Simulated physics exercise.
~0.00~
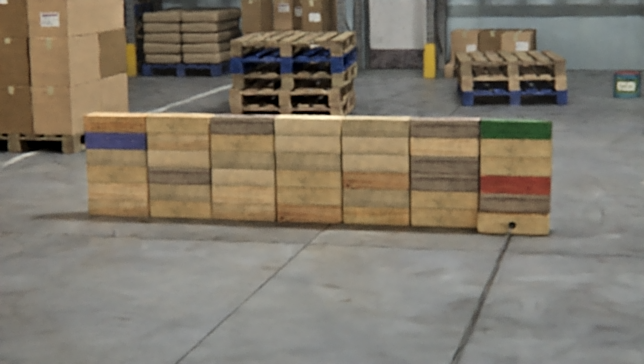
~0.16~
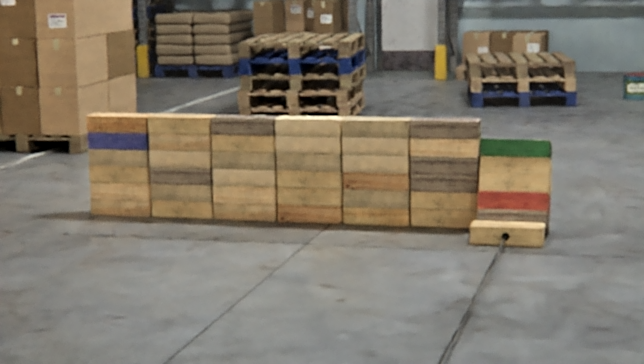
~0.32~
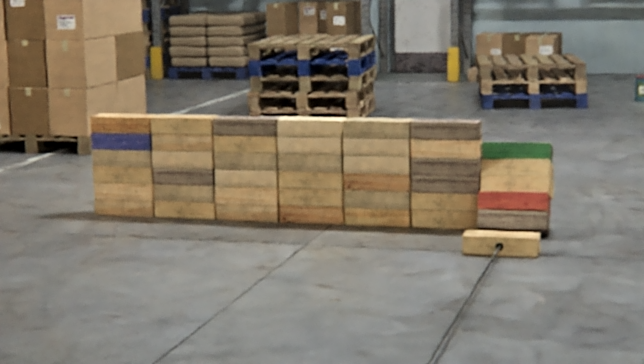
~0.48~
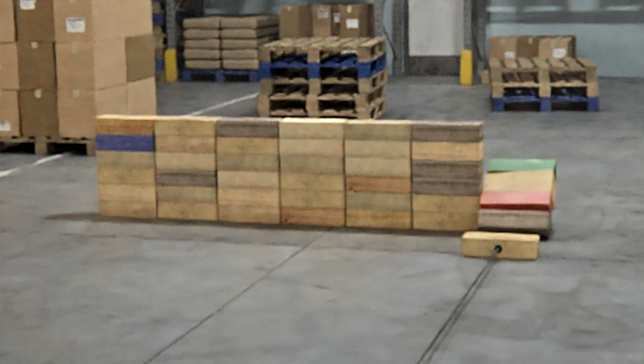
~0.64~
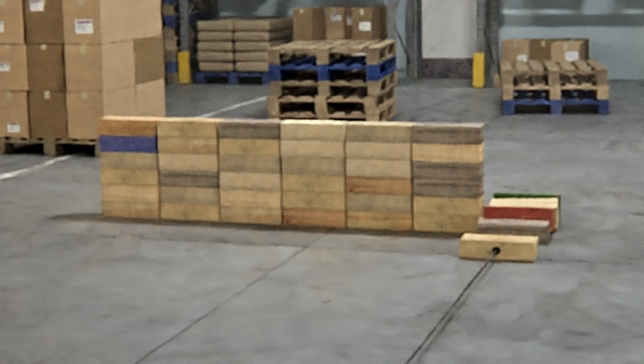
Wall of stacked timber blocks in a warehouse losing a bottom corner block, its right-hand column tipping and collapsing, the rest standing.
